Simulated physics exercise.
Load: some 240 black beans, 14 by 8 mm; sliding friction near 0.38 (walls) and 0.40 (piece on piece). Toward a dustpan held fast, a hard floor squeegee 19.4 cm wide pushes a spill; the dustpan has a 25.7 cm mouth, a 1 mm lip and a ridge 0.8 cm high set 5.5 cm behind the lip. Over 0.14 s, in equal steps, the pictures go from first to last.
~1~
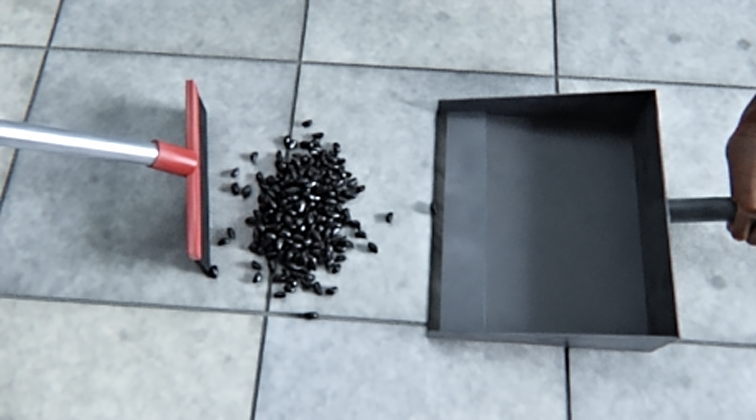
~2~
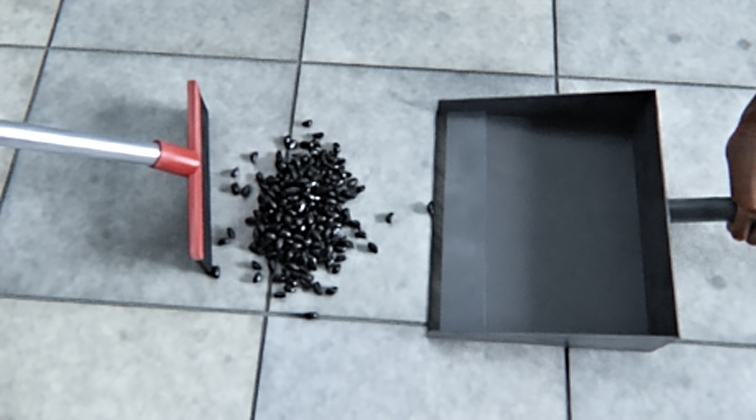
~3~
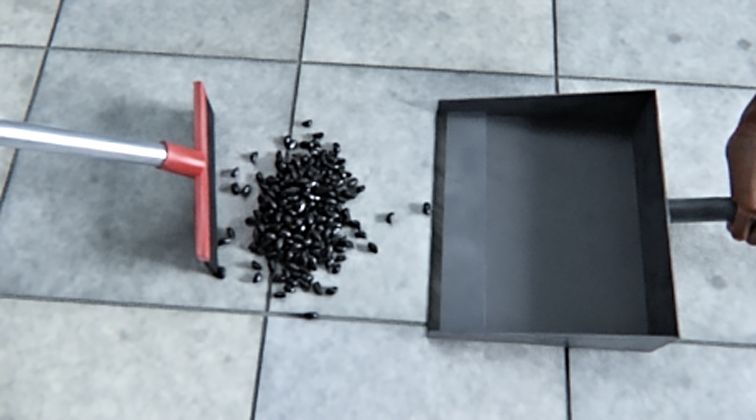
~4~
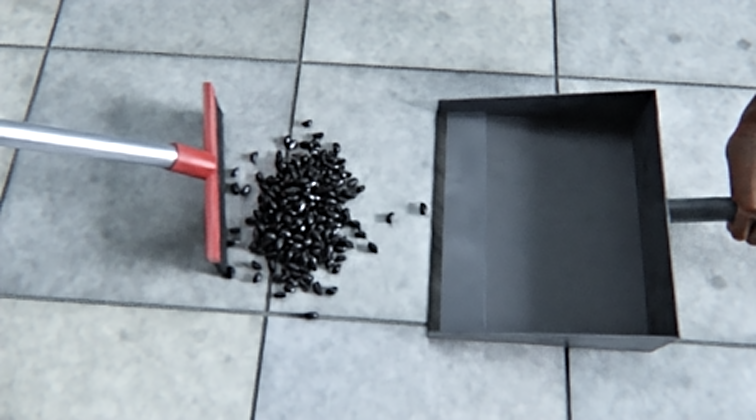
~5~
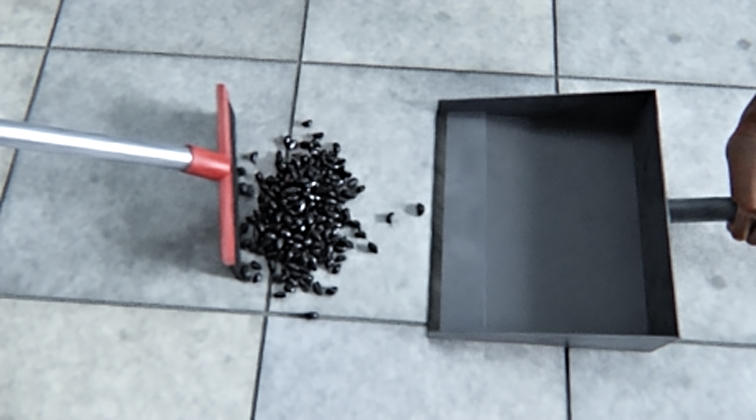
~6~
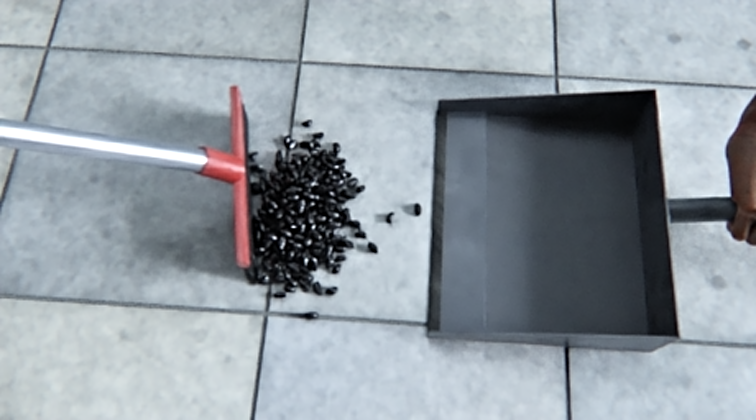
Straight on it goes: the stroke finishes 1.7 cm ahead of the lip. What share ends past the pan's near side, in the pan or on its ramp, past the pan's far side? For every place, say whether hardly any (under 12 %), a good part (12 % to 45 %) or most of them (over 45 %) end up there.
Near side: Hardly any; pan: A good part; far side: Hardly any.
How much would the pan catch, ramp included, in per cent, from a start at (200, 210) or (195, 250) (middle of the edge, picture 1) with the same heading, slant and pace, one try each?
First try about 35 per cent, second about 25 per cent.
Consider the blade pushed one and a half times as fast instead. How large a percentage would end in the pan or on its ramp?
It would come to roughly 50 percent.
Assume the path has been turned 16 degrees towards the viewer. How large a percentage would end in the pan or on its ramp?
Roughly 25 percent.
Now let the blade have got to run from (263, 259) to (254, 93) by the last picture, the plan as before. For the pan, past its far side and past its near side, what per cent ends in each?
Pan 50 % / far 5 % / near 5 %.
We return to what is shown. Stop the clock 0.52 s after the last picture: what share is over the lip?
About 35 percent.
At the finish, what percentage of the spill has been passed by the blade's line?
My guess is close to 10 per cent.
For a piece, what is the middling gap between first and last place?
Around 14 centimetres.
Then, 0.17 s after the last picture, middle of the blade 11 cm from the lip; 0 % over the lip, far side 0 %, near side 0 %.
Then, 0.28 s after the last picture, middle of the blade 6 cm from the lip; 5 % over the lip, far side 0 %, near side 0 %.
Then, 0.52 s after the last picture, middle of the blade 3 cm from the lip; 35 % over the lip, far side 5 %, near side 5 %.
In the end, near side 5 %, pan 35 %, far side 5 %, in front of the lip or behind the blade 60 %.
